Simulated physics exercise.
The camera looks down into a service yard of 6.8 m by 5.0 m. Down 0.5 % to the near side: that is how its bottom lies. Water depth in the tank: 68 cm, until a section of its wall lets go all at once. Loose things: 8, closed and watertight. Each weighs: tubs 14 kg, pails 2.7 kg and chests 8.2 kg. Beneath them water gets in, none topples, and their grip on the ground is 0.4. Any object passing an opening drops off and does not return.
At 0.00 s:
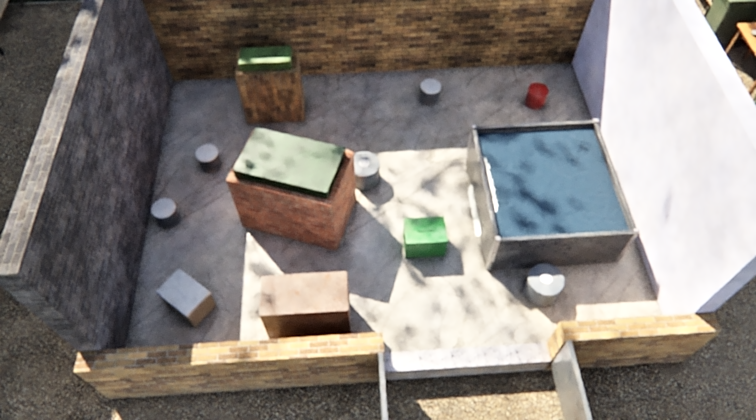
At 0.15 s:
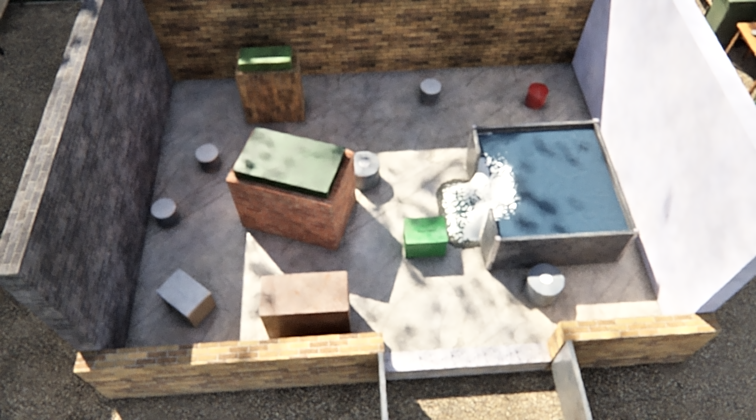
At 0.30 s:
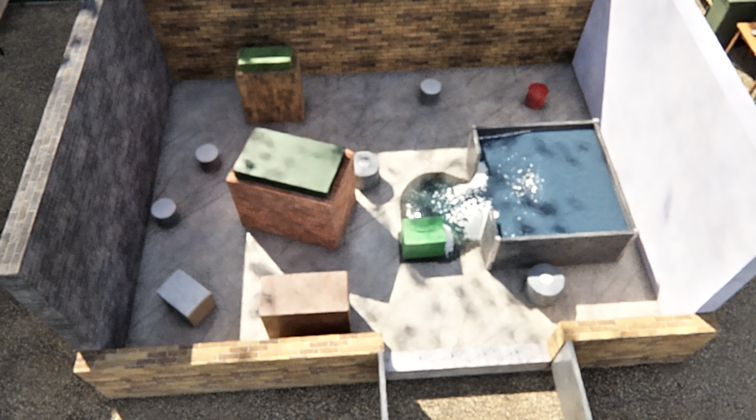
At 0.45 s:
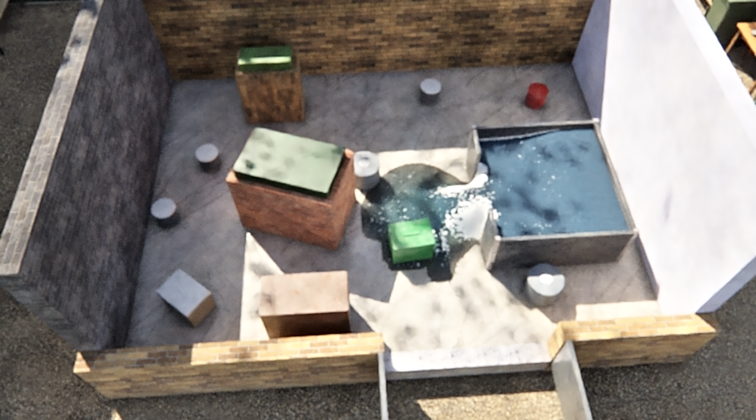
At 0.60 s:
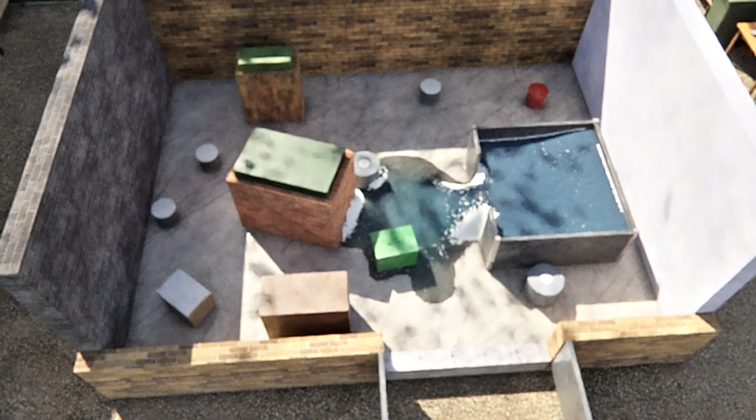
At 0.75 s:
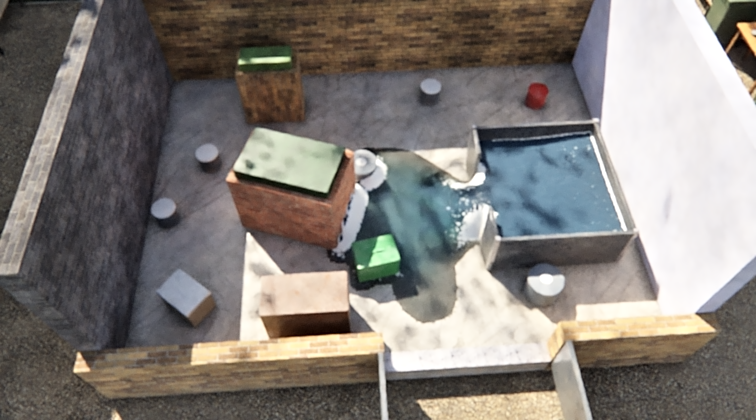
A walled yard with a grey floor is seen from high above, with an opening in its low brick near wall, and the camera stays still. A blue water tank stands at right, a brick block with a green top left of centre, a green chest between them, and a red pail near the back. Water bursts from the tank's left side, spreads leftward across the floor to the block, and pushes the green chest a short way left and nearer.
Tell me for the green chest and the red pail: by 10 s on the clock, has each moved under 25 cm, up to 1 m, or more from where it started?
The green chest moved a long way, the red pail moved a short distance.
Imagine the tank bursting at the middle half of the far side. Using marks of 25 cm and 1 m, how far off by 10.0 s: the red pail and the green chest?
Then the red pail goes a great distance and the green chest remains roughly in place.
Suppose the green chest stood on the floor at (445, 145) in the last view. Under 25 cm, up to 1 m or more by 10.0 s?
By that time it keeps its spot.
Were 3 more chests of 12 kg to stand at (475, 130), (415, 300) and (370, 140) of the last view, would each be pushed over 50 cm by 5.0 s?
In sequence: Stays within; goes beyond; goes beyond.
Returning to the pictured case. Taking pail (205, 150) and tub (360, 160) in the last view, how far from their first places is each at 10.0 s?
Lab note - net shifts in turn: 550 cm; 200 cm.
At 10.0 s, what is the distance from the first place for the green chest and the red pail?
Roughly 250 cm and 50 cm.
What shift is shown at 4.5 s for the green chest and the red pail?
About 300 cm and 0 cm, respectively.
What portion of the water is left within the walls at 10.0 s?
Roughly 90 percent.
After 2.0 s the green chest is near (211, 243), 2.8 m from its start, aground; the red pail is near (538, 90), 0.0 m from its start, aground; 0 of 8 are out; 0 afloat.
After 4.5 s the green chest is near (221, 190), 2.9 m from its start, afloat; the red pail is near (538, 90), 0.0 m from its start, aground; 0 of 8 are out; 5 afloat.
After 7.0 s the green chest is near (194, 237), 3.0 m from its start, afloat; the red pail is near (538, 90), 0.0 m from its start, aground; 0 of 8 are out; 5 afloat.
After 10.0 s the green chest is near (221, 224), 2.7 m from its start, afloat; the red pail is near (566, 105), 0.5 m from its start, afloat; 0 of 8 are out; 5 afloat.
